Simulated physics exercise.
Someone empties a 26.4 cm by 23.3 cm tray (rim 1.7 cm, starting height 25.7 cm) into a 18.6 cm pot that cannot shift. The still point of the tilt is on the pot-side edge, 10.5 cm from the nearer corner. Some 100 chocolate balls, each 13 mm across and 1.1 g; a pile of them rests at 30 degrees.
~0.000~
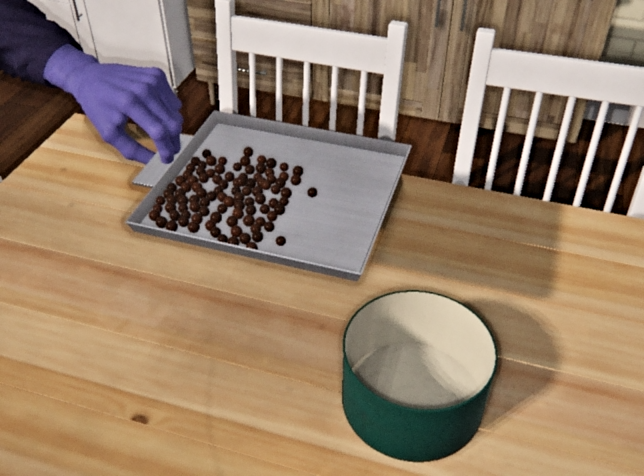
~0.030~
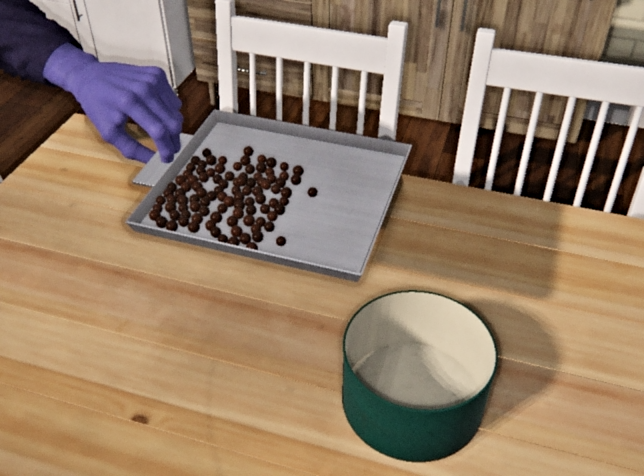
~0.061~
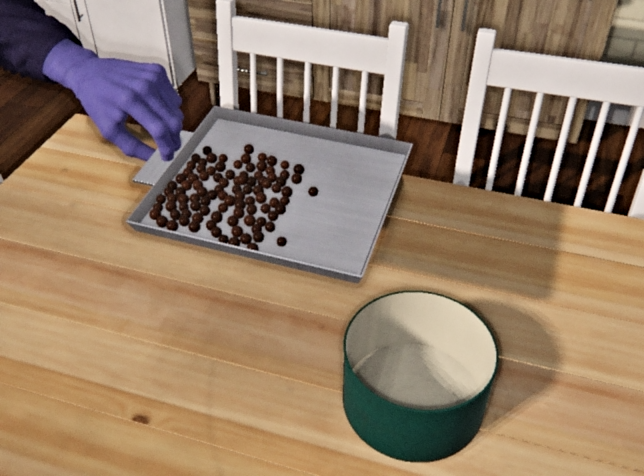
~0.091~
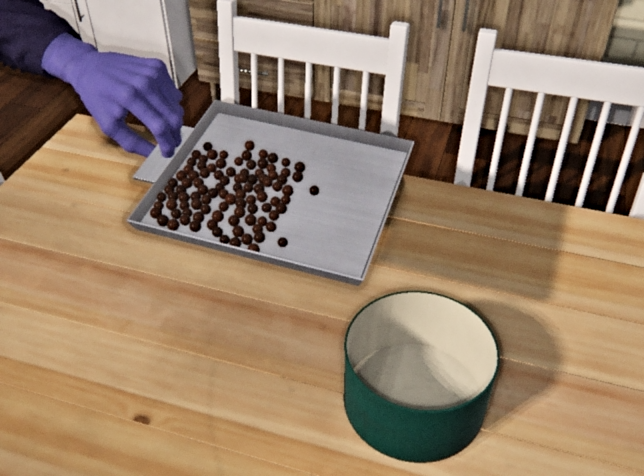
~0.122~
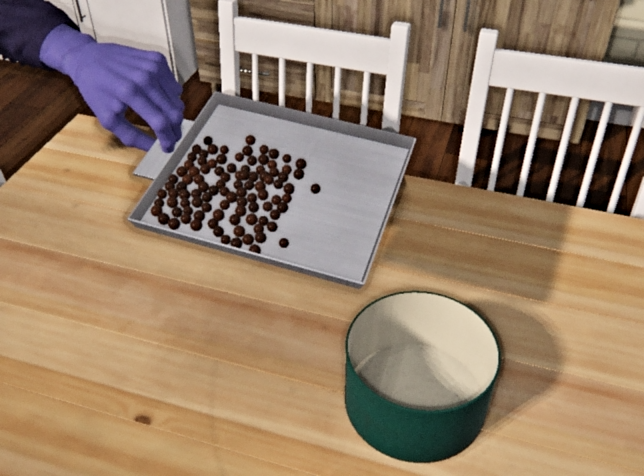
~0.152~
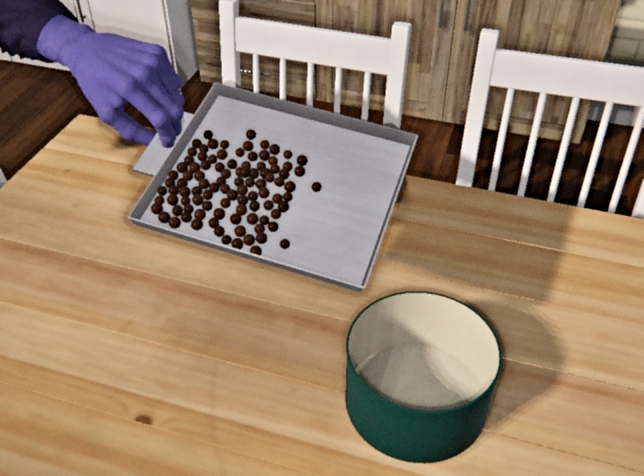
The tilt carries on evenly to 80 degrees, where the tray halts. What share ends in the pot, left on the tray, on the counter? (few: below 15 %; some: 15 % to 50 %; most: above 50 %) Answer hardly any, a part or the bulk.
Pot: A part, tray: Hardly any, counter: The bulk.
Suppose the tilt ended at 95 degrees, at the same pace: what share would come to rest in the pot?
It would be near 30 per cent.
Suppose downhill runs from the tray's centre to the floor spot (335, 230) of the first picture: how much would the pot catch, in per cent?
About 80 per cent.
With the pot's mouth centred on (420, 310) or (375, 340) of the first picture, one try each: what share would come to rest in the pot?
About 5 and 90 per cent.
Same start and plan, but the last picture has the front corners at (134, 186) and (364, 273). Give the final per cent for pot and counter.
Pot 75, counter 25.
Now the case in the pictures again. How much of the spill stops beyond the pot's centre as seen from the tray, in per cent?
About 10 per cent.
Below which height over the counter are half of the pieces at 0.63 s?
Some 24 cm.
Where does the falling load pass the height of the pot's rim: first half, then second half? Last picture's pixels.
First near (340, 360), later near (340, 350).
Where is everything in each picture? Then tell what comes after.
Tray tilt 0 degrees, front corners at (132, 220) and (358, 270); middle of the pieces at (222, 197); pot at (420, 346), in the first picture.
Tray tilt 0 degrees, front corners at (132, 220) and (358, 270); middle of the pieces at (223, 197), in the second picture.
Tray tilt 2 degrees, front corners at (133, 219) and (358, 272); middle of the pieces at (223, 196), in the third picture.
Tray tilt 4 degrees, front corners at (133, 218) and (359, 275), lowest corner right front; middle of the pieces at (224, 194), in the fourth picture.
Tray tilt 7 degrees, front corners at (134, 217) and (360, 279), lowest corner right front; middle of the pieces at (225, 192), in the fifth picture.
Tray tilt 11 degrees, front corners at (134, 215) and (361, 283), lowest corner right front; middle of the pieces at (225, 189); pot at (423, 347). The tray's pace is about 120 degrees a second, in the sixth picture.
After 0.44 s, tilt 45 degrees; the tray holds 100 %, the pot 0 %.
Then, at 0.63 s, tilt 67 degrees; the tray holds 85 %, the pot 0 %.
Then, at 0.95 s, tilt 80 degrees; the tray holds 20 %, the pot 25 %.
By 2.5 s all is still; pot 35 %, tray 0 %, counter 65 %.
